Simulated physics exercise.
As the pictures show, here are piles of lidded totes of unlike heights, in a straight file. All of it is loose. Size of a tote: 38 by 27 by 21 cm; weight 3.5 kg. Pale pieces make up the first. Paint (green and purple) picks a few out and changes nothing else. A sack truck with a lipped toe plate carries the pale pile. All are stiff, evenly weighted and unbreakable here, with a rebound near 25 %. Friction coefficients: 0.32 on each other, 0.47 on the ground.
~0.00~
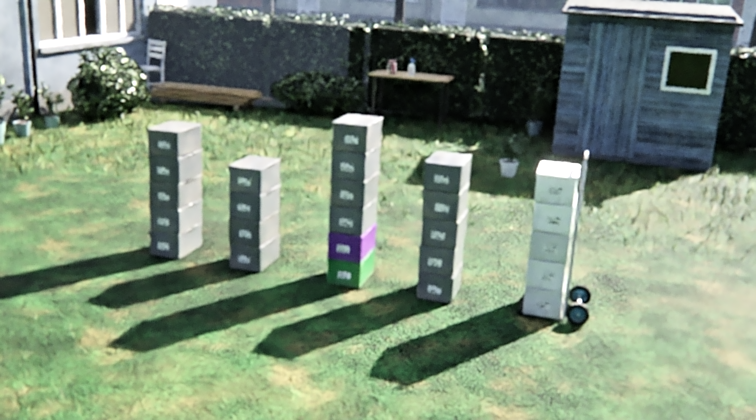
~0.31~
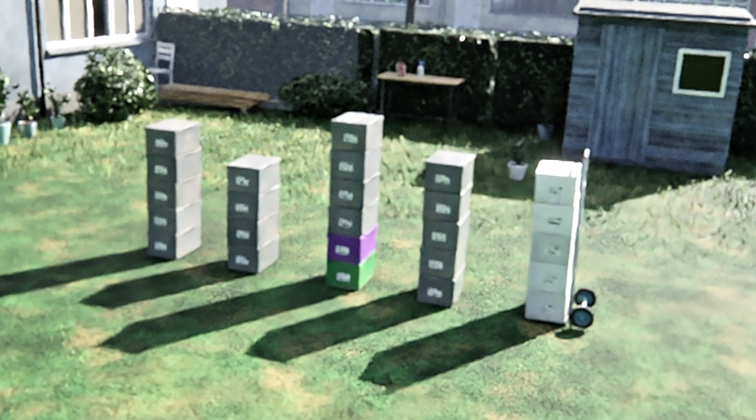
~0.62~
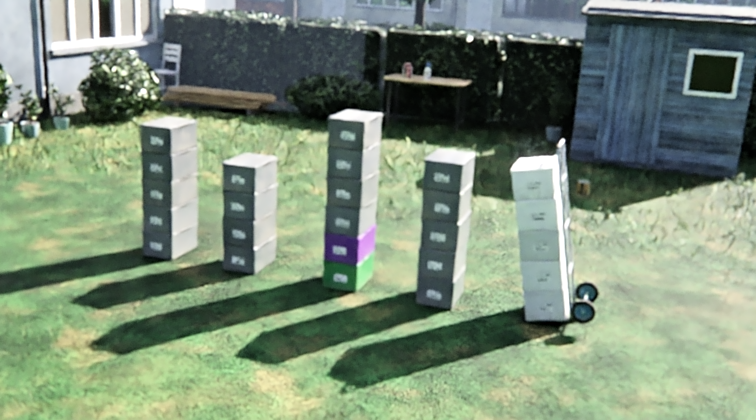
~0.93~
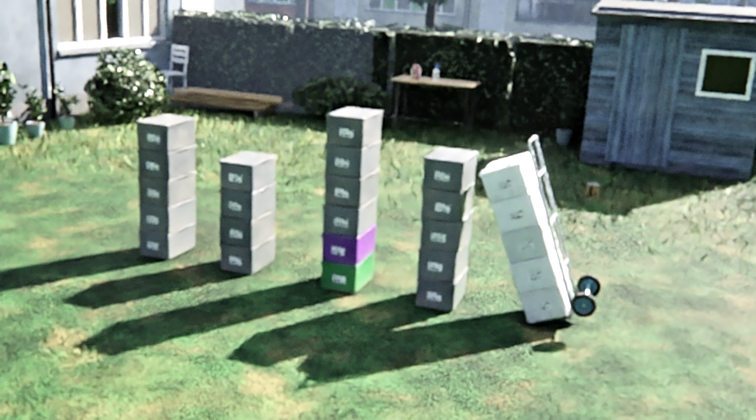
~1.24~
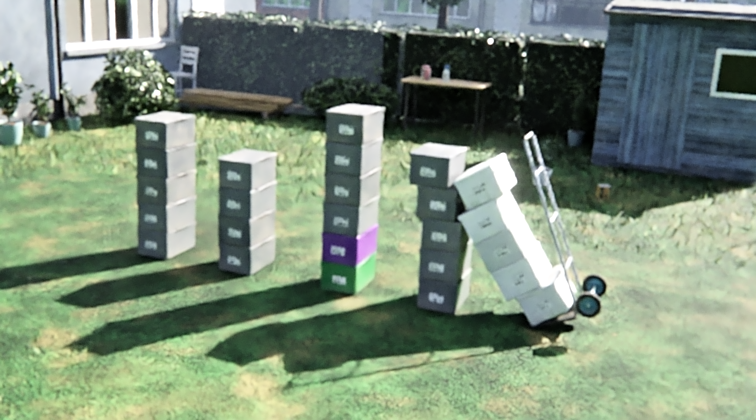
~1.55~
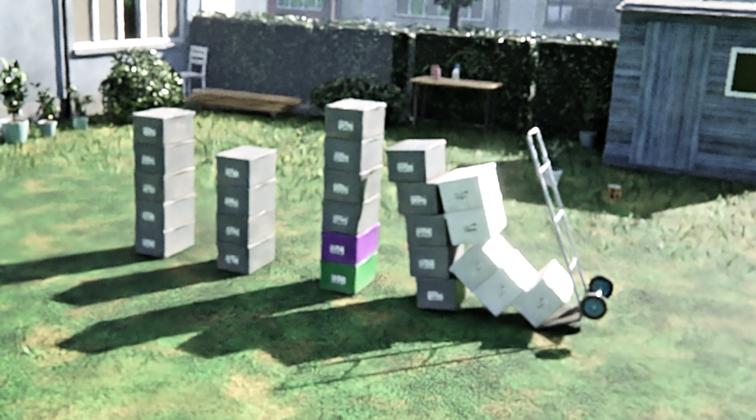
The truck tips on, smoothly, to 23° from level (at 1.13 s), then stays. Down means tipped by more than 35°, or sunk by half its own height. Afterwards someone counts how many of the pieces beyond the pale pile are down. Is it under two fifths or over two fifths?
More than two fifths of them.
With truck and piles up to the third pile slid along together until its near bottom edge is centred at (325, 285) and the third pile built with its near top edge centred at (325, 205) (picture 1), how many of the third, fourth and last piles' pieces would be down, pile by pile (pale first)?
In that case third 2, fourth 3, last 5.
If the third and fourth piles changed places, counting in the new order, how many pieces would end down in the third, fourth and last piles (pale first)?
In that case third 3, fourth 0, last 0.
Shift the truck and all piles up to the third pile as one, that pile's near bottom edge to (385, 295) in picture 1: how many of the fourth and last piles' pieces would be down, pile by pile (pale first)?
Then fourth 3, last 0.
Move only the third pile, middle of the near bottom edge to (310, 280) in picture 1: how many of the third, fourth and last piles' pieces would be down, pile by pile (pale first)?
Then third 5, fourth 4, last 4.
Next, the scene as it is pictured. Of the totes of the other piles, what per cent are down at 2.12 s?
0 per cent by then.
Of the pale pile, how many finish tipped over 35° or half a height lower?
The count is 5.
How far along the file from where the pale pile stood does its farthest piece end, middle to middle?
Roughly 100 cm along.
After 2.12 s, 5 of the pale pile down; none of the 20 other totes down, 11 disturbed; purple tote leaning 3°; green tote leaning 3°.
After 3.00 s, 5 of the pale pile down; 10 of the 20 other totes down; purple tote leaning 44°; green tote leaning 43°.
After 3.94 s, 5 of the pale pile down; 18 of the 20 other totes down; purple tote leaning 54°, 14 cm lower; green tote leaning 47°.
At rest (5.1 s), 5 of the pale pile down; 18 of the 20 other totes down; purple tote leaning 54°, 14 cm lower; green tote leaning 48°. That is 90 per cent. As the last picture would show them, middles, purple tote near (294, 251), green tote near (329, 257).
